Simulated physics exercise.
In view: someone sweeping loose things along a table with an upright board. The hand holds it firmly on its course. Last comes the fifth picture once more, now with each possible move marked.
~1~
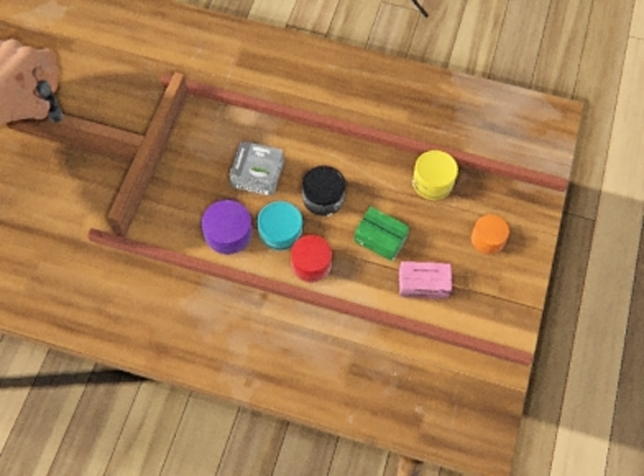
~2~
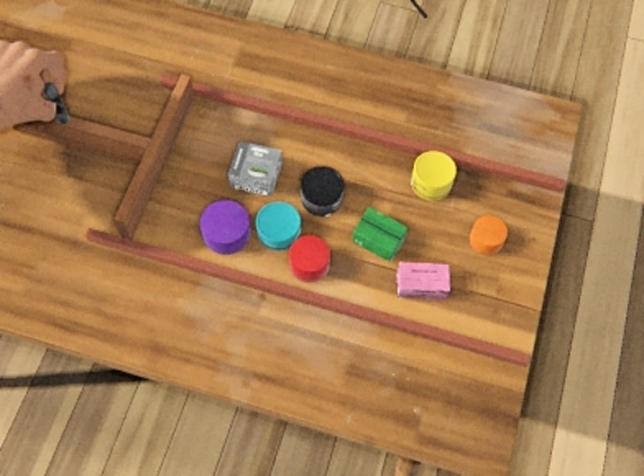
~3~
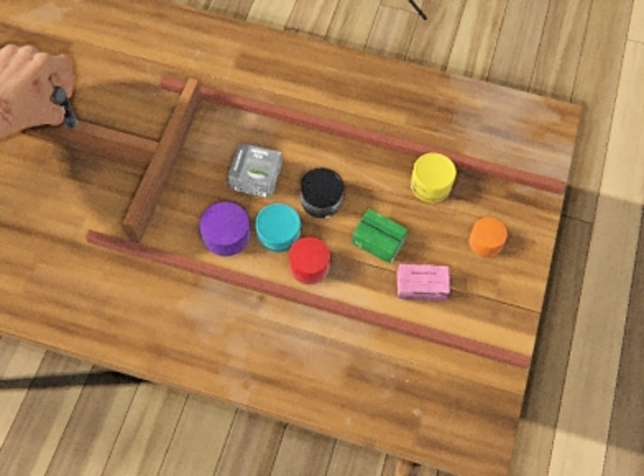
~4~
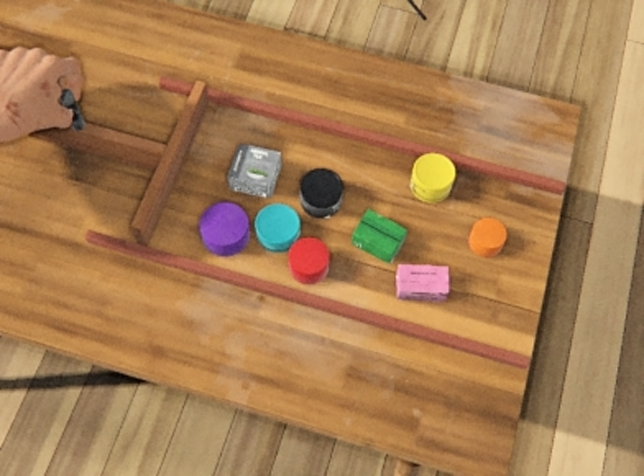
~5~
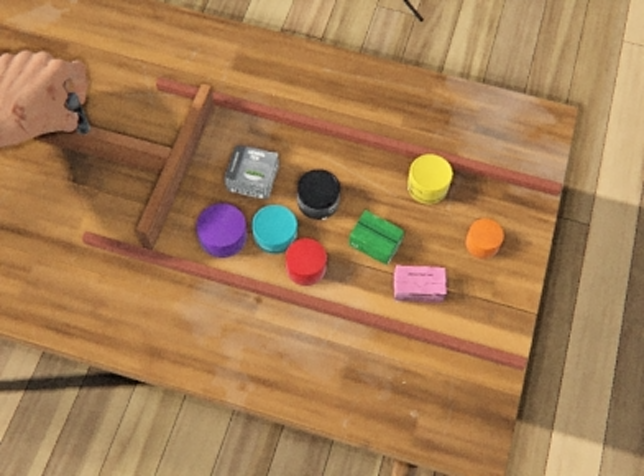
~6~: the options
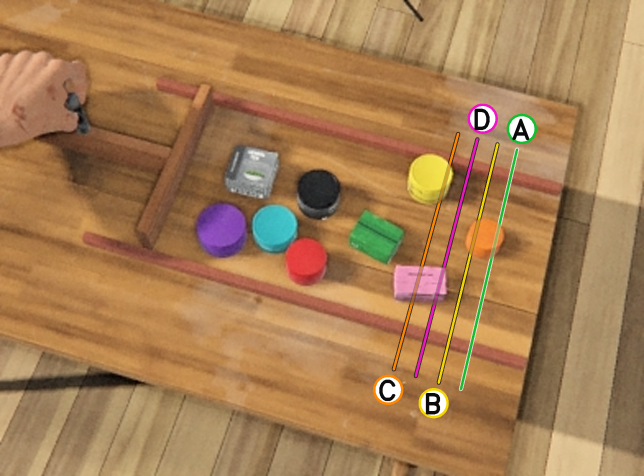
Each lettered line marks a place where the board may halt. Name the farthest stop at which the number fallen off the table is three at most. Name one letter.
The farthest such stop is B.
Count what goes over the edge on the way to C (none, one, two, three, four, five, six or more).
By then, none.
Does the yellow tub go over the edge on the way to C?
No.
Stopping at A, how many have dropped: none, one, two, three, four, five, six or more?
By then, five.
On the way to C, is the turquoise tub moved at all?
Yes.
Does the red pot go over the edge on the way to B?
No.
On the marked copy, A at (491, 261); B at (470, 255); C at (428, 244); D at (449, 249).
Following B. Soon after the start, board (279, 183); red pot (328, 275); purple tin (290, 253).
Later, board (386, 212); orange tin (498, 241); pink box (475, 308).
In the end, board (472, 236); green box over the edge; orange tin over the edge; two fallen.
As for the rest, A drops five; C is within the limit but short; D is within the limit but short.
